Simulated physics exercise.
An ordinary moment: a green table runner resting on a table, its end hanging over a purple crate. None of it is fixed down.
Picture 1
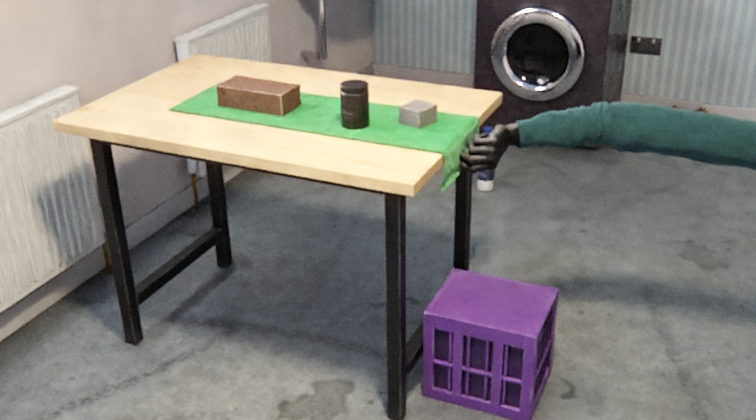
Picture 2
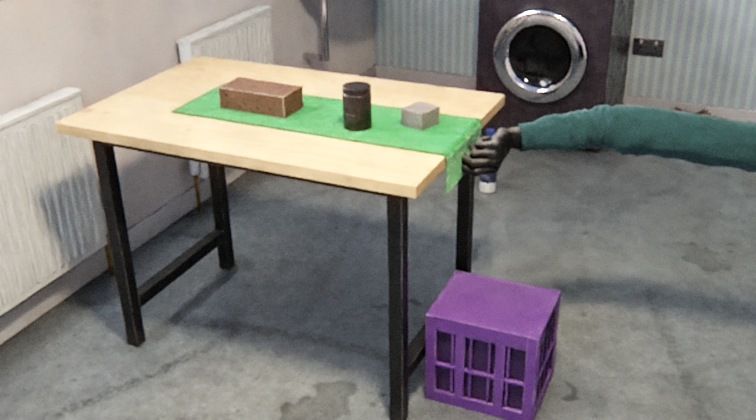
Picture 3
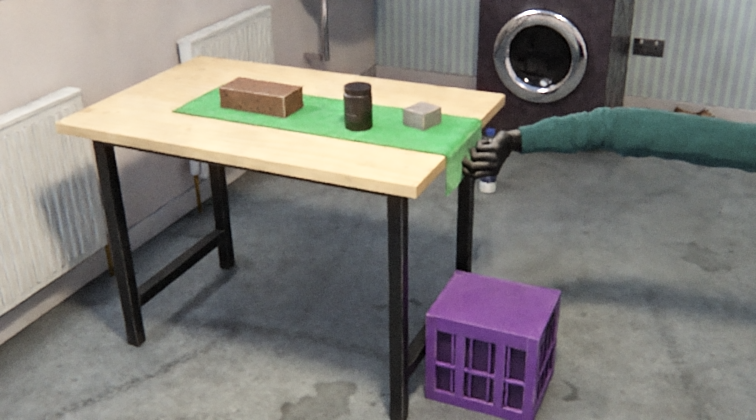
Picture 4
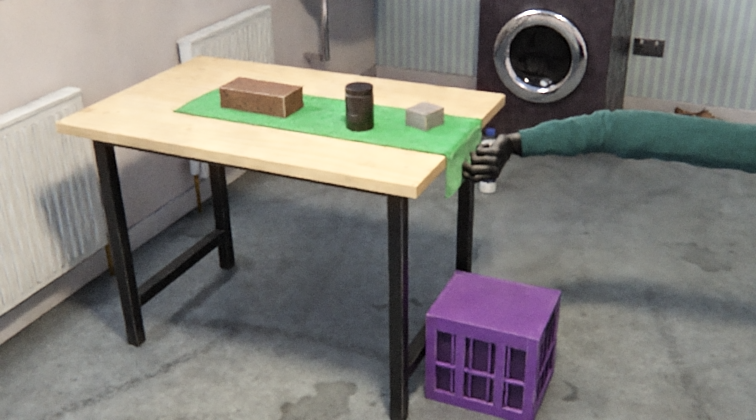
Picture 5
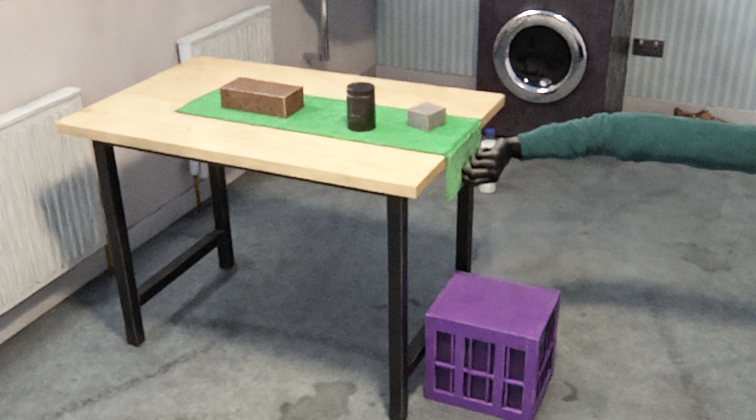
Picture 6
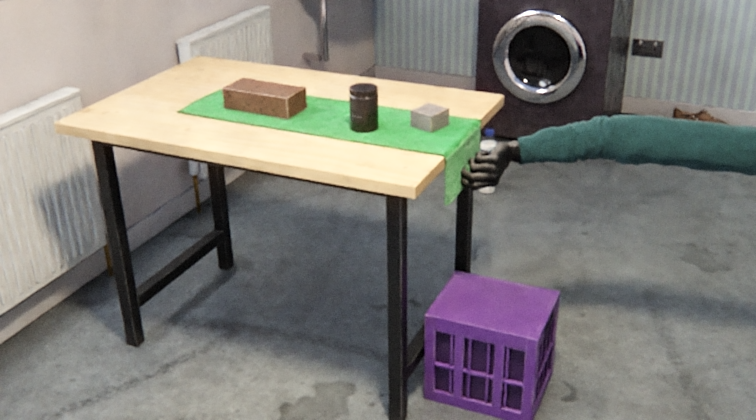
We see a gloved hand at the right gripping the hanging end of a green cloth on a table and drawing it slightly downward, while the brick, black jar and grey block on it shift very slightly right.
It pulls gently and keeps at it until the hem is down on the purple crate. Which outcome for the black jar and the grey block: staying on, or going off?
Black jar, going off; grey block, going off.
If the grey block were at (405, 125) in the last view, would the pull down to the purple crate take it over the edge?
In that case it drops.
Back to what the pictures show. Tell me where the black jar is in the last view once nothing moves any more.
Centre of the object: (510, 276).
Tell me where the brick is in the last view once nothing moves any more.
Ends at (377, 113).
Then, 0.84 s past the final frame, hem going down; jar carried along near (414, 115); block down below near (506, 229).
Then, 1.62 s past the final frame, hem going down; jar tipping at the edge near (482, 141); block down below near (509, 259).
When it is over, hem on the crate; jar down below near (510, 276); block down below near (509, 259). The black jar falls off and the grey block goes over the edge.
